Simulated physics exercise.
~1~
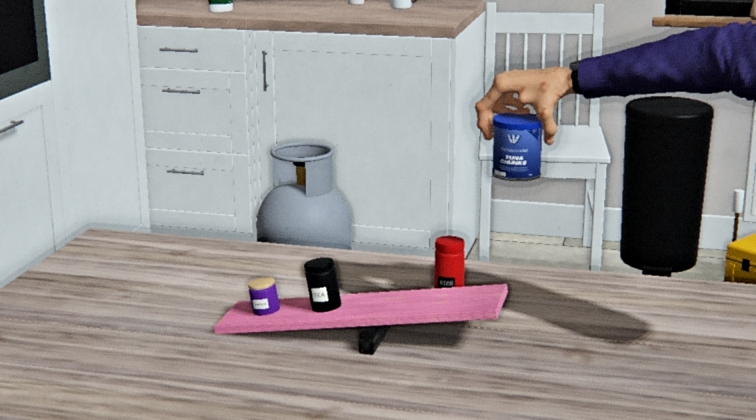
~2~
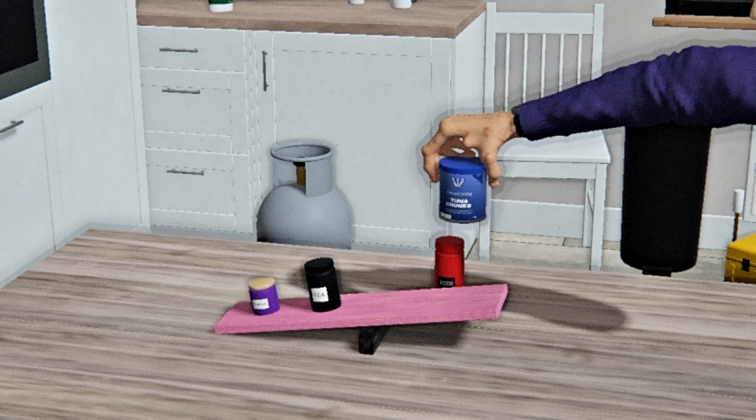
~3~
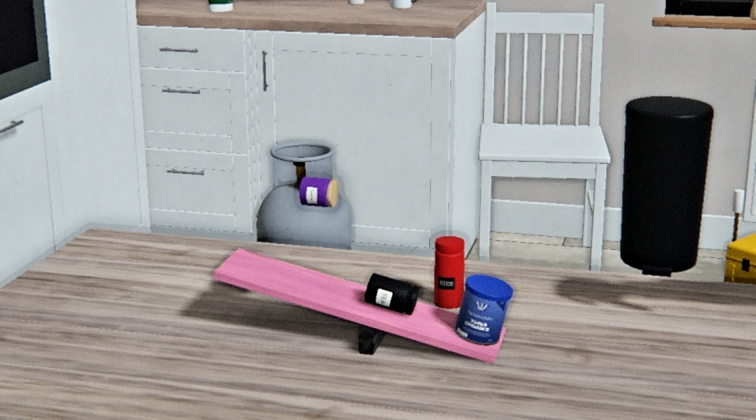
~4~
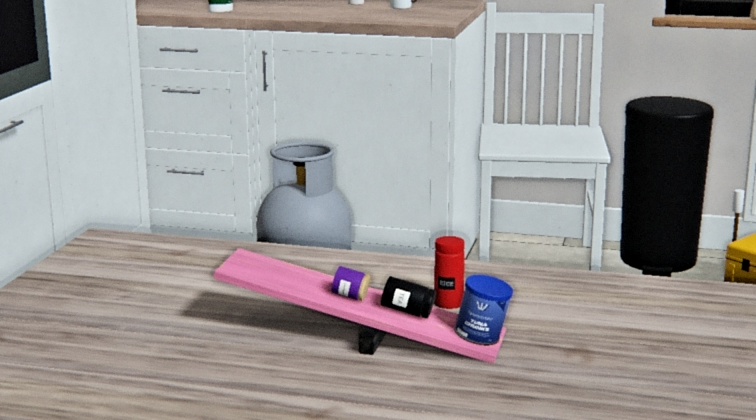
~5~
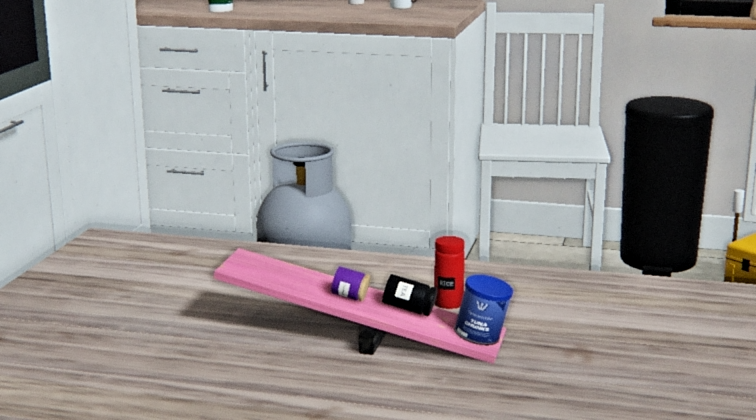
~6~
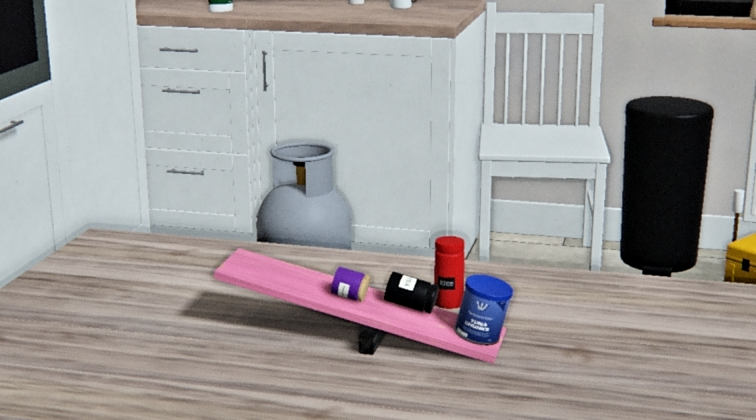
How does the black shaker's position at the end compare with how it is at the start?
At the start the black shaker stands on the plank, leaning slightly. By the end it lies on its side on the plank, farther to the right.
On a kitchen table, a hand drops a blue tin, tipping the plank and toppling two shakers.
